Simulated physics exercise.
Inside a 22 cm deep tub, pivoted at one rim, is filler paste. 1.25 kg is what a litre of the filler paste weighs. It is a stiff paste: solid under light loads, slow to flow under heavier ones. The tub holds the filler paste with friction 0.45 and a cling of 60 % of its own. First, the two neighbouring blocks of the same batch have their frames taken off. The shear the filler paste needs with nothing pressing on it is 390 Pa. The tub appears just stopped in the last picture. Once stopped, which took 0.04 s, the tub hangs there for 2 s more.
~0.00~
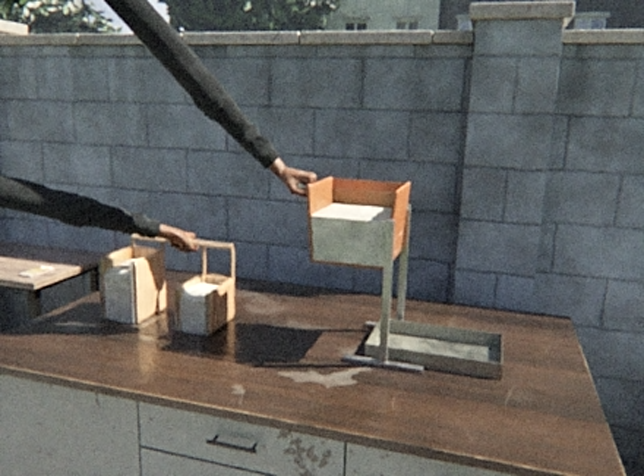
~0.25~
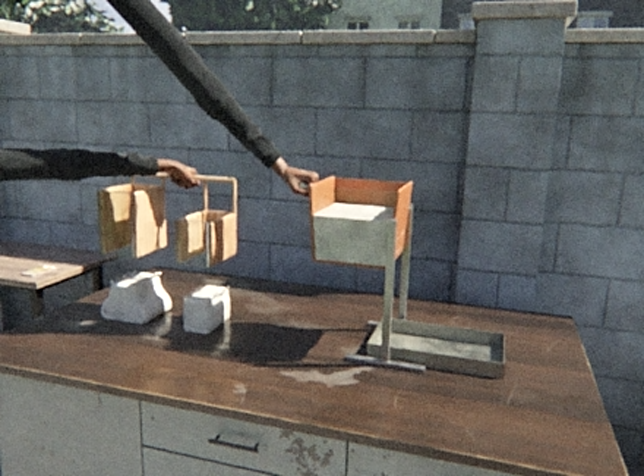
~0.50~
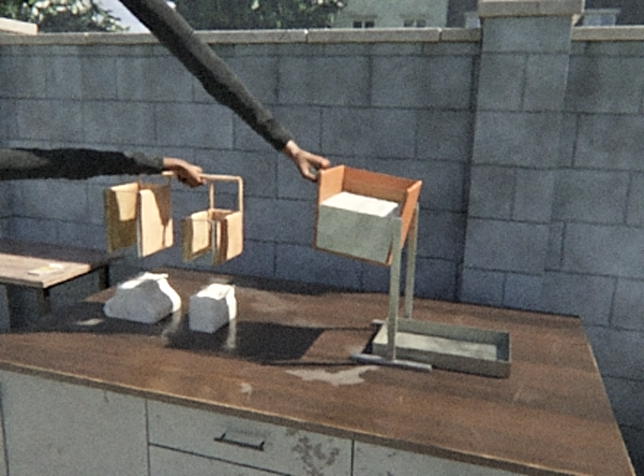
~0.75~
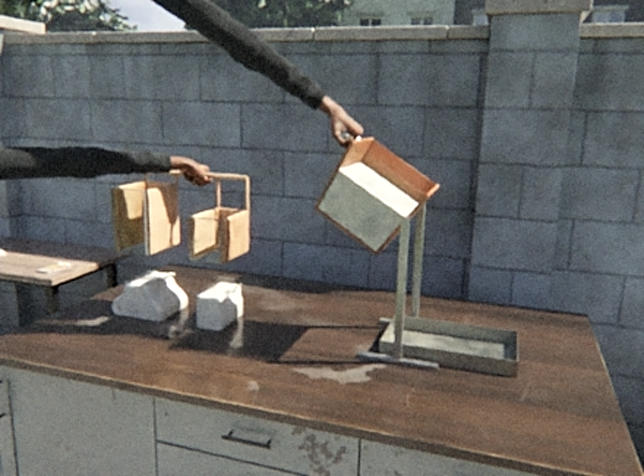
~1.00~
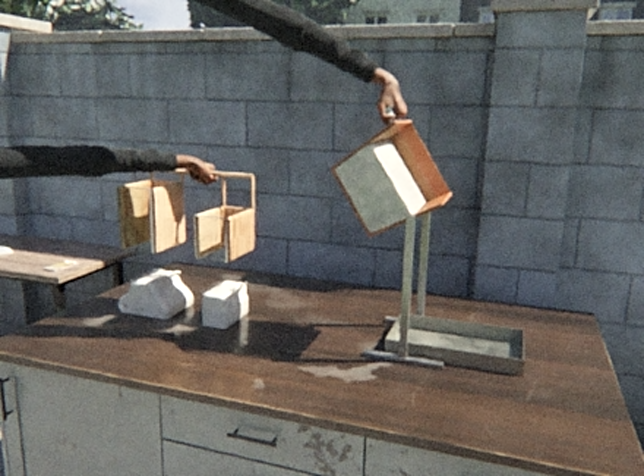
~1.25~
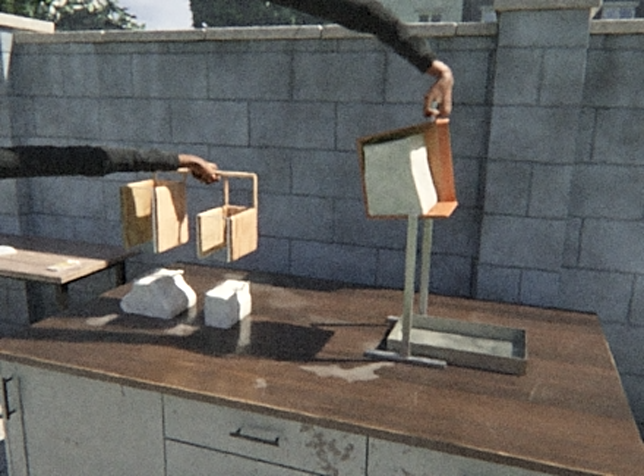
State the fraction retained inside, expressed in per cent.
Retained fraction: About 75 per cent.
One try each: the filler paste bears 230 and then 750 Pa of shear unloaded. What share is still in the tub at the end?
Try one gives 60 per cent, try two gives 100 per cent.
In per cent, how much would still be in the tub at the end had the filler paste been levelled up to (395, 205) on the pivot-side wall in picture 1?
55 %.
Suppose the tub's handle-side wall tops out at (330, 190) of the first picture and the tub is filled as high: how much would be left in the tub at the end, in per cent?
Around 100 percent would still be in the tub at the end.
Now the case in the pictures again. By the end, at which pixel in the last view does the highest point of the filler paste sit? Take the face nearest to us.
Roughly at pixel (405, 173).
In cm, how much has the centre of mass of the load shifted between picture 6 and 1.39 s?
Close to 4 centimetres.
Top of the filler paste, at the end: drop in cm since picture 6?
The top ends up some 10 cm below its level in the last picture.
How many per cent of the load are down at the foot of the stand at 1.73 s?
0 %.
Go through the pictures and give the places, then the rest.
In the first picture, handle-side rim at (309, 187), tilt 0 degrees; crest of the filler paste at (380, 220); block heights 19 cm, 12 cm (left to right).
In the second picture, handle-side rim at (311, 186), tilt 0 degrees; crest of the filler paste at (382, 220); block heights 14 cm, 12 cm (left to right).
In the third picture, handle-side rim at (322, 174), tilt 8 degrees; crest of the filler paste at (325, 204); block heights 12 cm, 12 cm (left to right).
In the fourth picture, handle-side rim at (353, 143), tilt 32 degrees; crest of the filler paste at (343, 172); block heights 12 cm, 12 cm (left to right).
In the fifth picture, handle-side rim at (395, 125), tilt 57 degrees; crest of the filler paste at (370, 146); block heights 12 cm, 12 cm (left to right).
In the sixth picture, handle-side rim at (436, 124), tilt 80 degrees; crest of the filler paste at (405, 139); block heights 12 cm, 12 cm (left to right).
After 1.39 s, the tub is at 80 degrees and holds 100 %.
After 1.56 s, the tub is at 80 degrees and holds 89 %.
After 1.73 s, the tub is at 80 degrees and holds 79 %.
After 1.90 s, the tub is at 80 degrees and holds 75 %.
After 3.25 s, the tub is at 80 degrees and holds 75 %.
